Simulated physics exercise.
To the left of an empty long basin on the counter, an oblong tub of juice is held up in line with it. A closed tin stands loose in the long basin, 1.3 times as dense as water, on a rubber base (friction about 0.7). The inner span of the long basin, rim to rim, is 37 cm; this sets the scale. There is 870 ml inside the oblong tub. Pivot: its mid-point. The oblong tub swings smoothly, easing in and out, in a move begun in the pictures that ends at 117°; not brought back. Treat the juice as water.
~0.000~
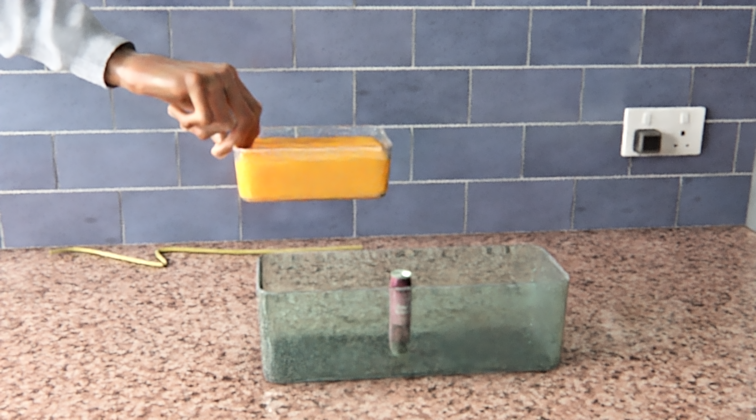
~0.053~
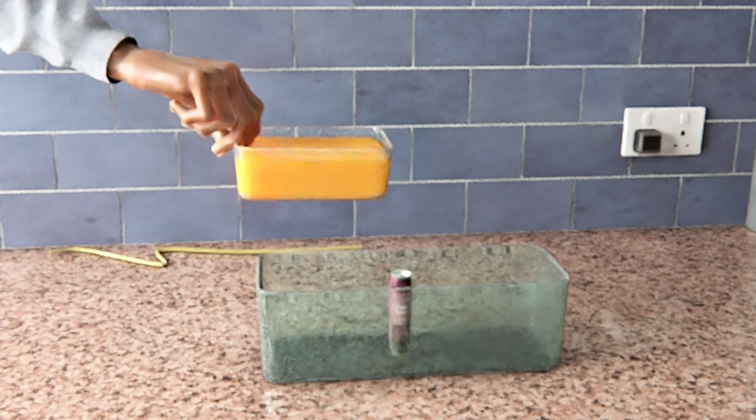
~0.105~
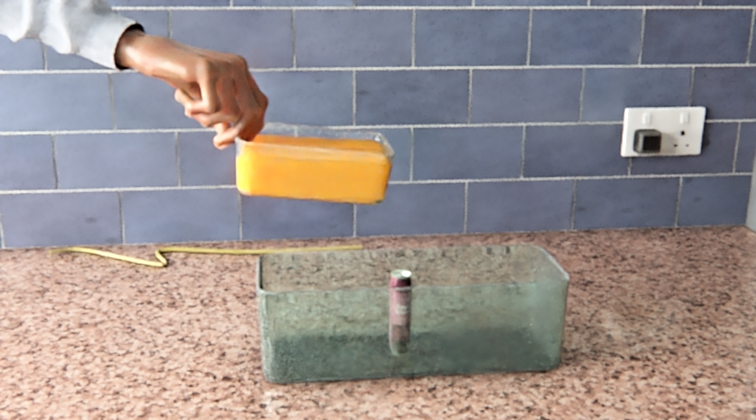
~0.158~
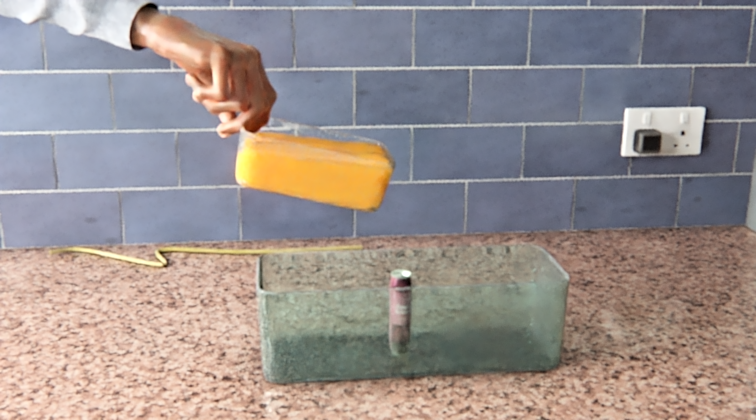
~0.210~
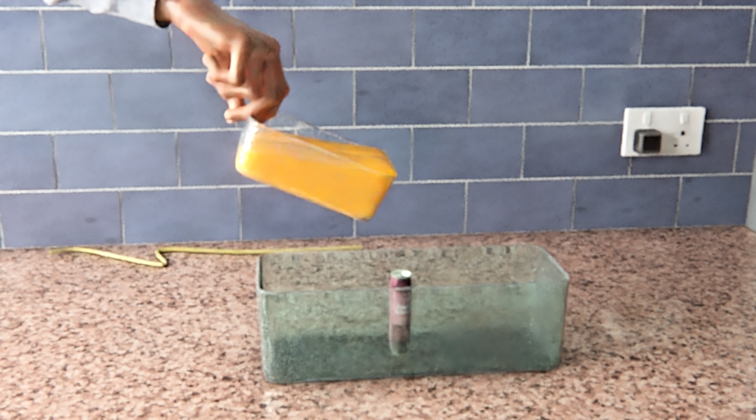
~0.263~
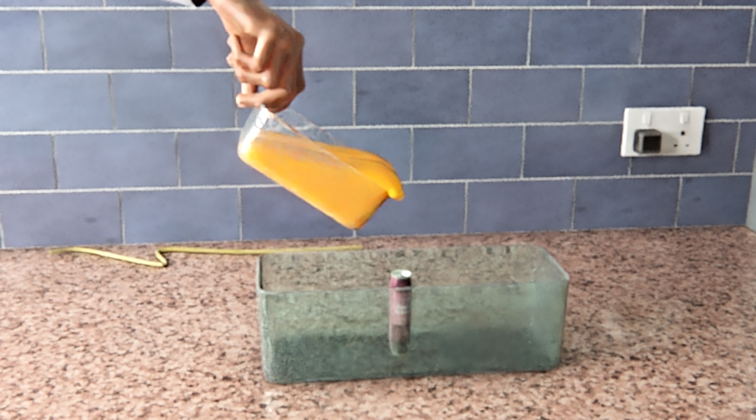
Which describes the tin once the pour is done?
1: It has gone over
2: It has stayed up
2.
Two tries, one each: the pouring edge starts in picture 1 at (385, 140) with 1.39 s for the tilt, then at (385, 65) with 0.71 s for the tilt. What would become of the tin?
Run one: It does not tip. Run two: It does not tip.
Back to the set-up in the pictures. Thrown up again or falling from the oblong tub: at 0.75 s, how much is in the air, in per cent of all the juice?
Around 10 per cent of the liquid is in flight.
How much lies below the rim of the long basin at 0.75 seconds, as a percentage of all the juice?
Near 80 in a hundred.
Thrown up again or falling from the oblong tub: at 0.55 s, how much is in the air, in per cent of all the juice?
Near 24 per cent of it all.
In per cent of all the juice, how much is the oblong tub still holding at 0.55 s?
I'd put it near 5 percent.
After 0.55 s the tilt is 102° and 5 per cent is still to pour; the tin stands where it began.
After 0.75 s the tilt is 117° and 0 per cent is still to pour; the tin stands where it began.
After 0.97 s the tilt is 117° and 0 per cent is still to pour; the tin stands where it began.
After 1.21 s the tilt is 117° and 0 per cent is still to pour; the tin stands where it began.
In the end the tin stands where it began.
